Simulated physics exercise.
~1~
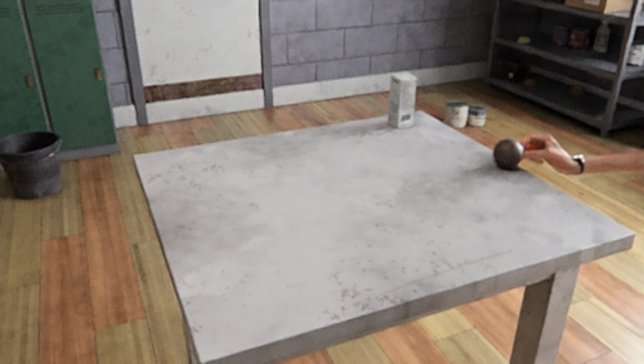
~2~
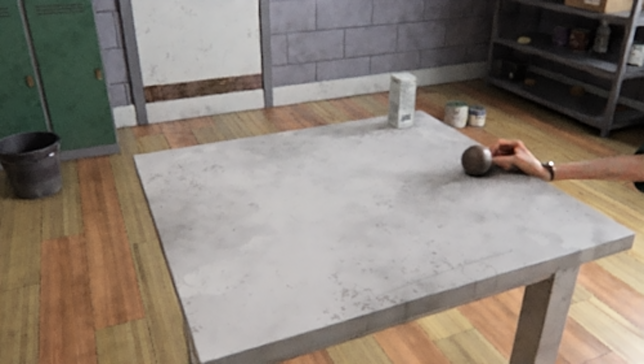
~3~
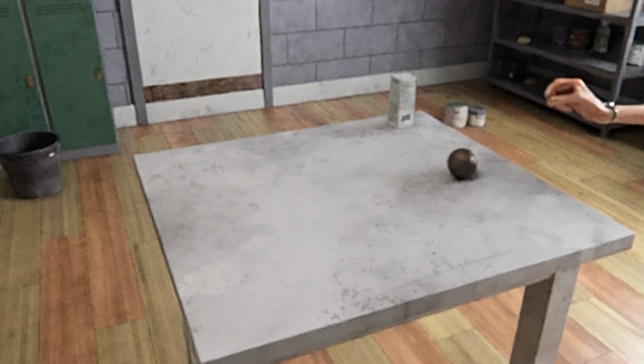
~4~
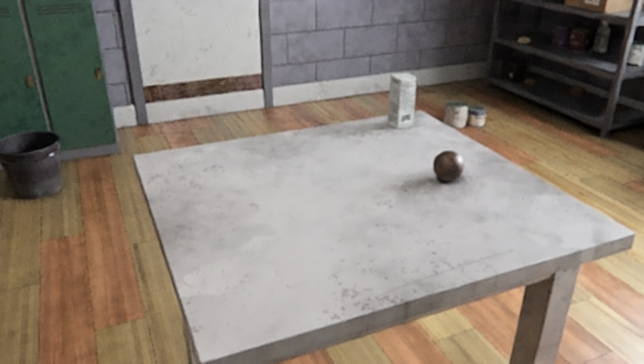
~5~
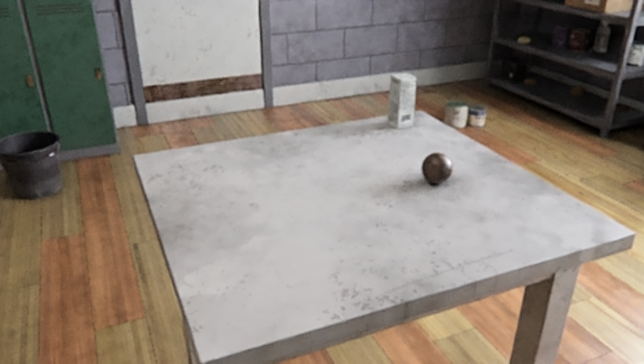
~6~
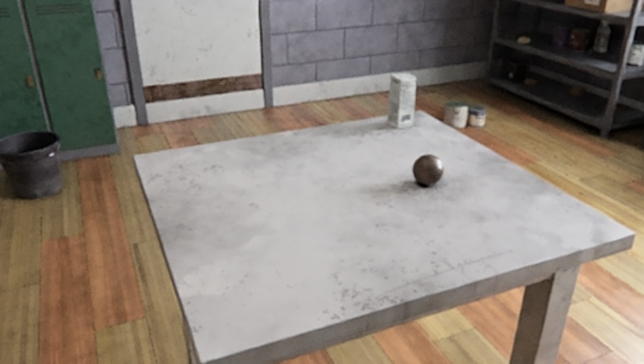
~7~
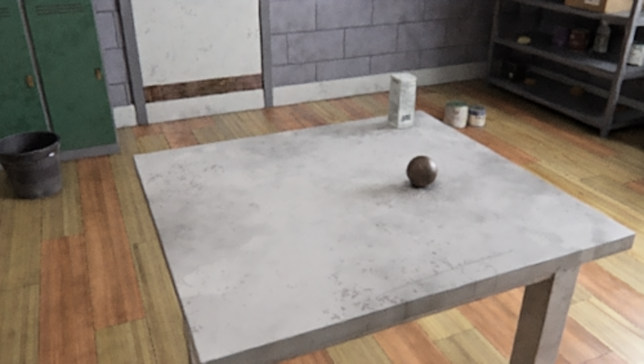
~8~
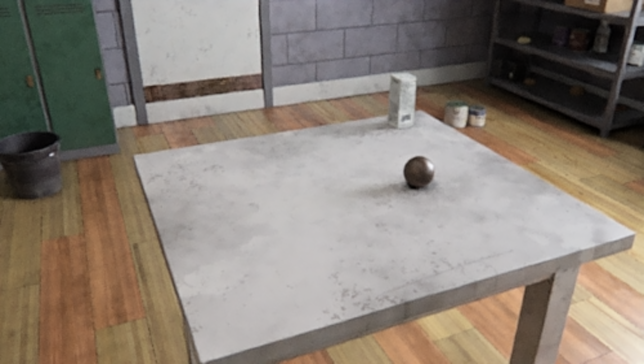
To begin with, a hand reaches in from the right and holds a brown ball near the far right side of a worn grey table, with a white carton standing at the back edge. The hand pushes the ball leftward across the top. It then lets go and draws back to the right, leaving the view as the ball keeps rolling on its own. The ball travels left and slightly toward the near side, steadily losing speed. It ends nearly still on the table top, short of the middle, while the carton has not moved.
